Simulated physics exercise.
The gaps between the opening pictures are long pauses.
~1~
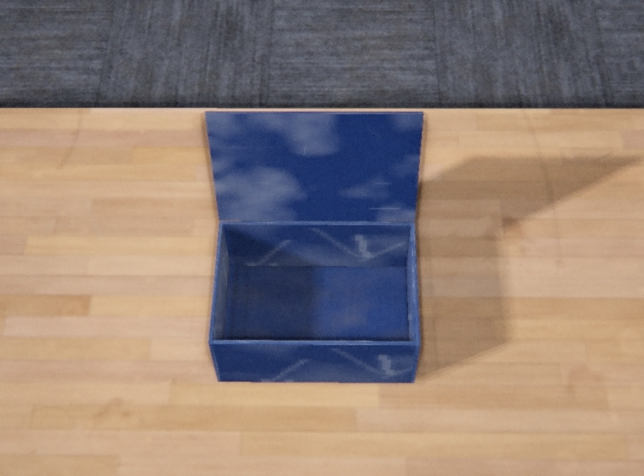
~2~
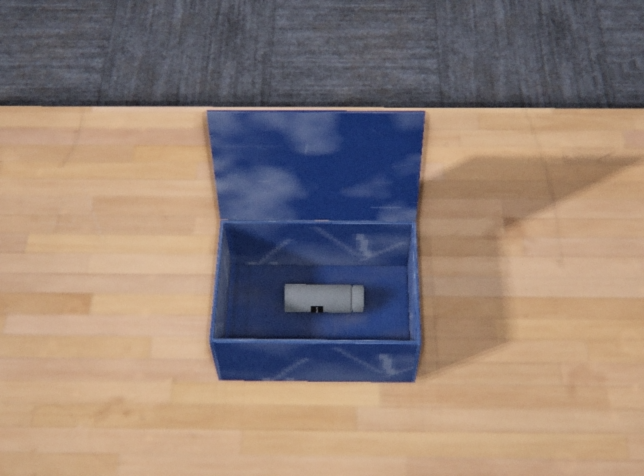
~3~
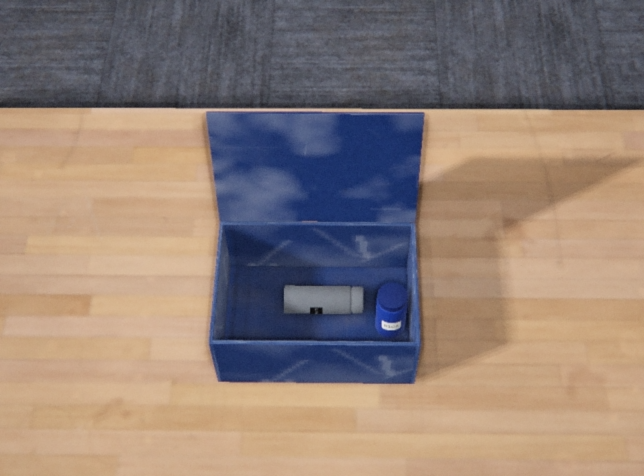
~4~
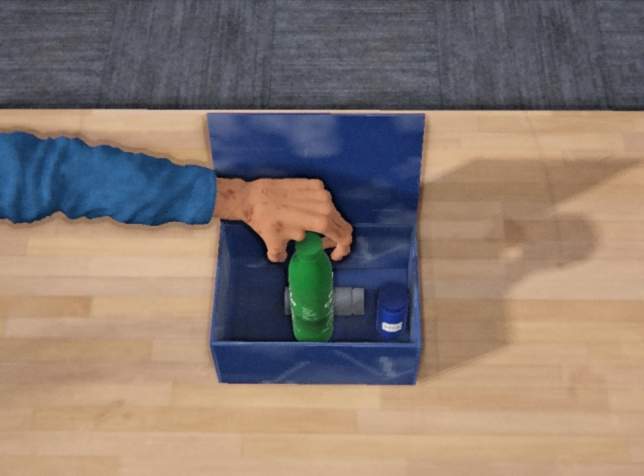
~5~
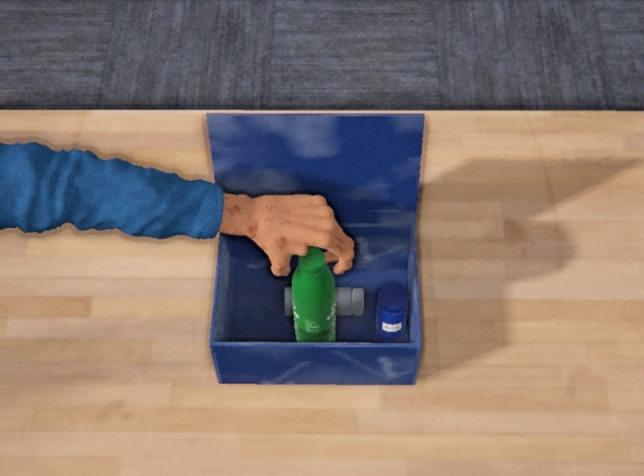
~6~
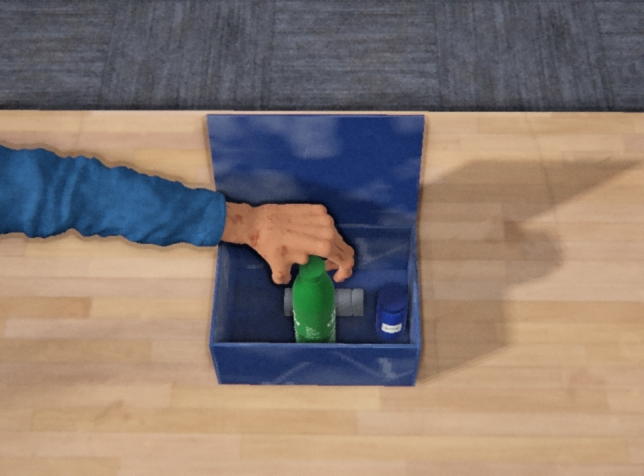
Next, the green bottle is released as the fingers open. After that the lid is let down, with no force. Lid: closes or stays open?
I reckon the lid never comes to rest closed.
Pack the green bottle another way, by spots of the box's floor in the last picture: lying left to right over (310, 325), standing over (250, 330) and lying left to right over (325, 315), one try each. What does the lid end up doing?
Case one lid shut, case two lid open, case three lid shut.
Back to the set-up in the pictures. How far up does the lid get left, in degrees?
Some 25 degrees above the rim, more or less.
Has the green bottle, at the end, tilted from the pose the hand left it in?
As it turns out, the green bottle changes its angle.
Then, 1.30 s past the last view, lid 80° above the rim.
Then, 1.80 s past the last view, lid 42° above the rim.
Then, 5.10 s past the last view, lid 30° above the rim; green bottle rocked 16° from its first pose near (314, 324).
Finally, lid 23° above the rim; left askew, green bottle; the other 2 still in place. Final places as the last picture's camera would see them, green bottle near (314, 322).
